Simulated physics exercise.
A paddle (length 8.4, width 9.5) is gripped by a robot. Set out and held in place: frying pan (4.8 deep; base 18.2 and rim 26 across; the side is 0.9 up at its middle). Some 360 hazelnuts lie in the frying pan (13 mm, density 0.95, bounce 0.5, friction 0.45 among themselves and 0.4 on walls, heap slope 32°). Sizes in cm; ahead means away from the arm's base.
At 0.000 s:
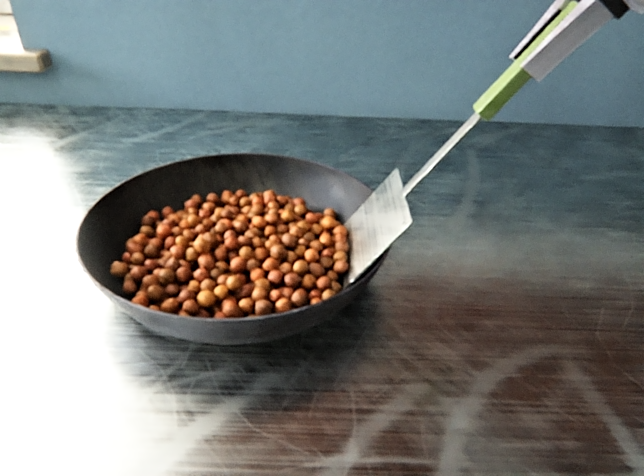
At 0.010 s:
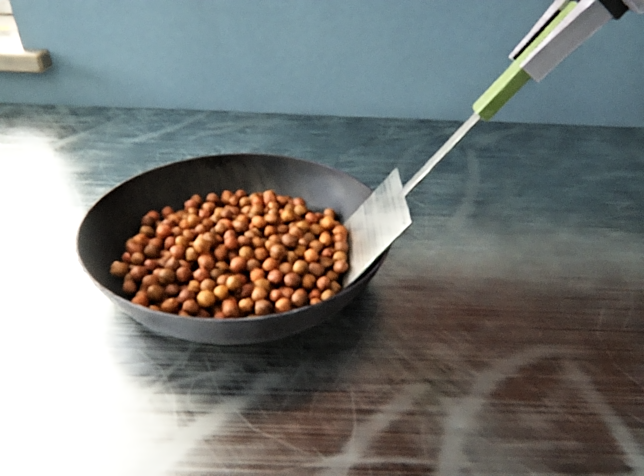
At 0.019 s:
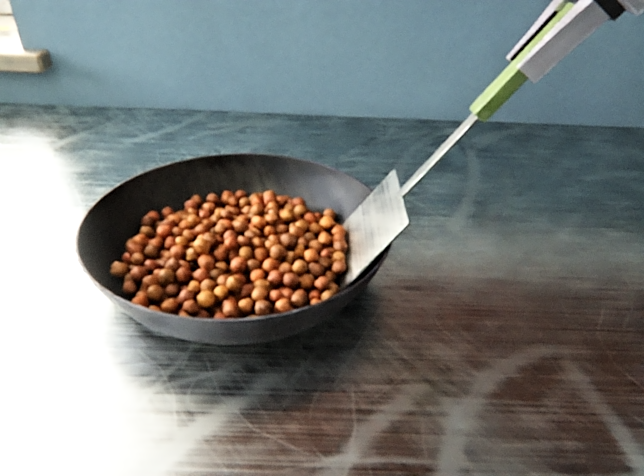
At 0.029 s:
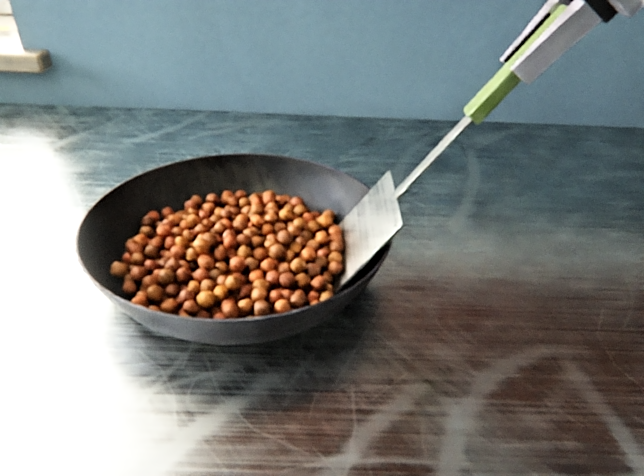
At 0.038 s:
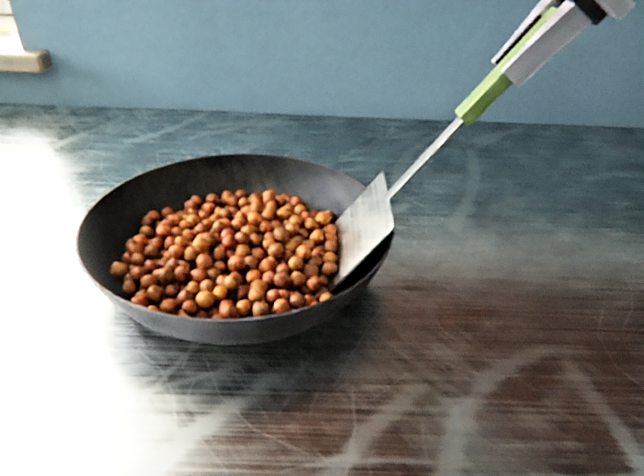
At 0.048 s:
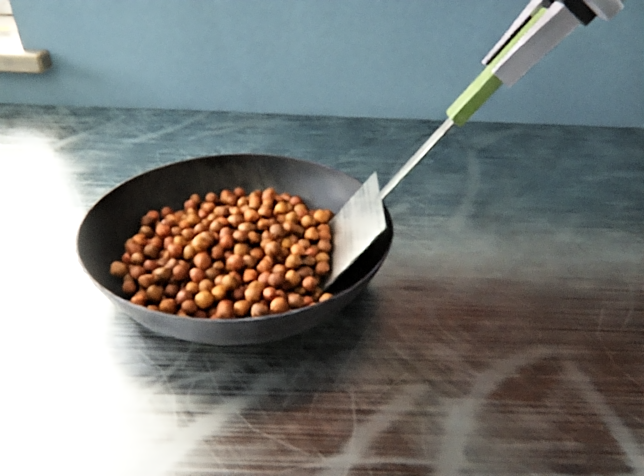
The footage shows a dark frying pan of hazelnuts on a streaked tabletop as a robot-held paddle with a green section on its handle moves slightly left inside the right rim, nudging the nearest nuts a little leftward.
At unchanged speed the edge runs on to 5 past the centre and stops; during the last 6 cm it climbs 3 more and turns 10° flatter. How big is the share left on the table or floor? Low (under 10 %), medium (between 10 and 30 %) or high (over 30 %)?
A low share, under 10 %, ends on the table or floor.
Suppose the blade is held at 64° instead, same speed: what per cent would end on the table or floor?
Then about 0 per cent.
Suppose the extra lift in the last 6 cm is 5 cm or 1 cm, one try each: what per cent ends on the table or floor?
About 5 and 0 per cent.
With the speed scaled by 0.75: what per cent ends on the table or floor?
About 0 per cent.
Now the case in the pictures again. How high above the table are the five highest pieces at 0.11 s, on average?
About 4 cm.
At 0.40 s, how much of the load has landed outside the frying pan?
Some 0 per cent.
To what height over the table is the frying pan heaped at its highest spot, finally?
Some 5.5 cm.
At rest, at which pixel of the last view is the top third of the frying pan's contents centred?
Near (154, 229).
By 0.11 s, sloping 55°, highest piece 5 above the table; 365 in the frying pan.
By 0.17 s, sloping 51°, highest piece 6 above the table; 365 in the frying pan.
By 0.40 s, sloping 45°, highest piece 6 above the table; 364 in the frying pan, 1 on the blade or in flight.
By 1.45 s, sloping 45°, highest piece 5 above the table; 363 in the frying pan, 2 on the table or floor.
Final count, 363 in the frying pan, 2 on the table or floor. That is 1 % on the table or floor.
